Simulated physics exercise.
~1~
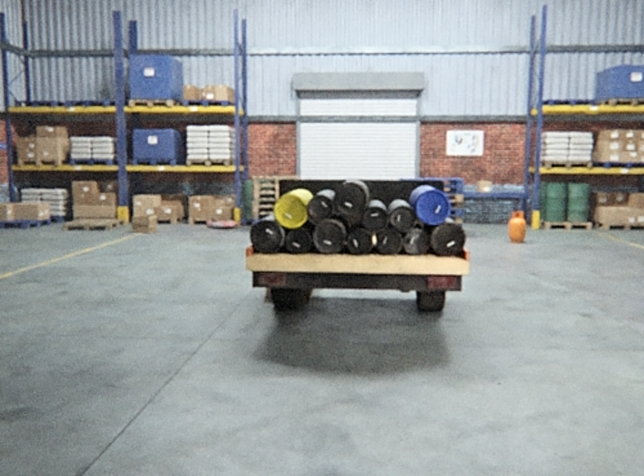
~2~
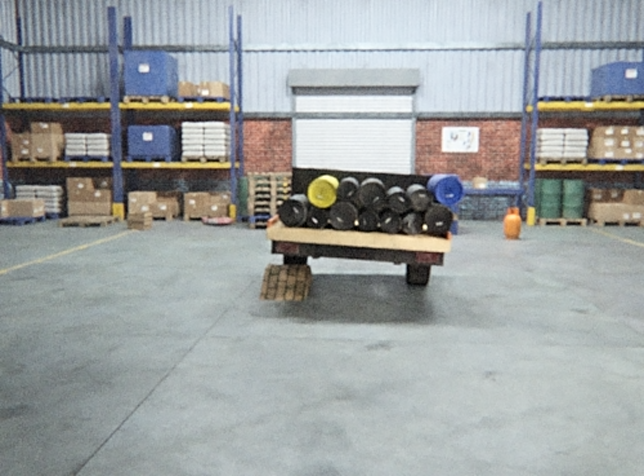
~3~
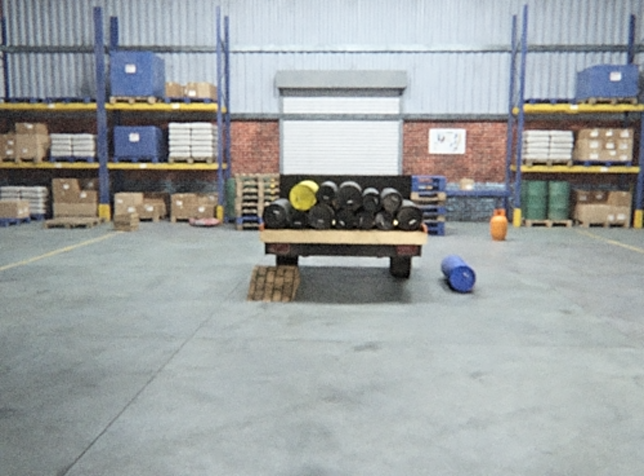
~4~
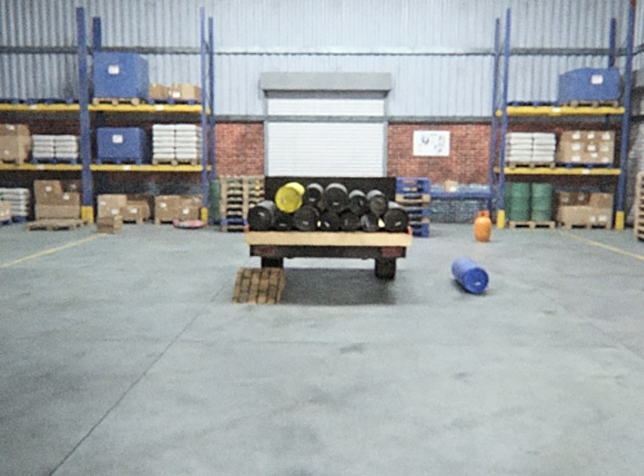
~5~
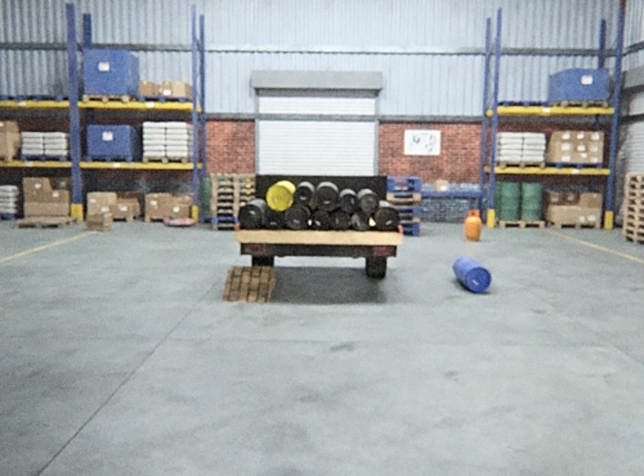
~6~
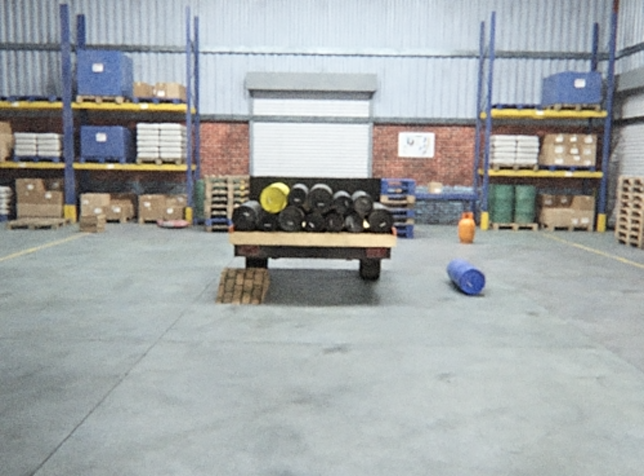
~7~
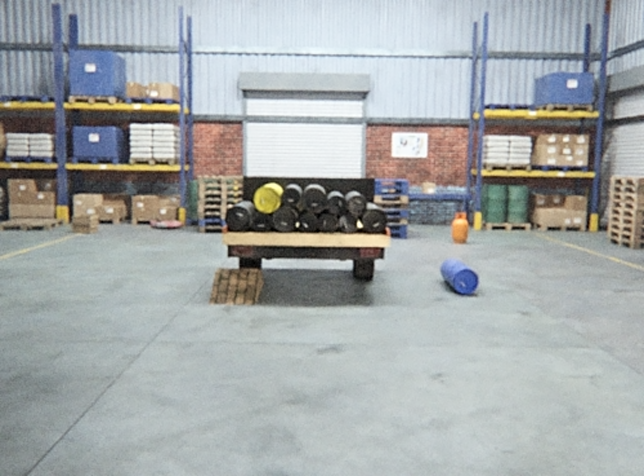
A low trailer stacked with dark cylinders, one yellow and one blue, creeps forward in a warehouse and tilts as its left side rides over a hump; the blue cylinder drops off the right side and rolls onto the floor, while the yellow stays atop the pile.
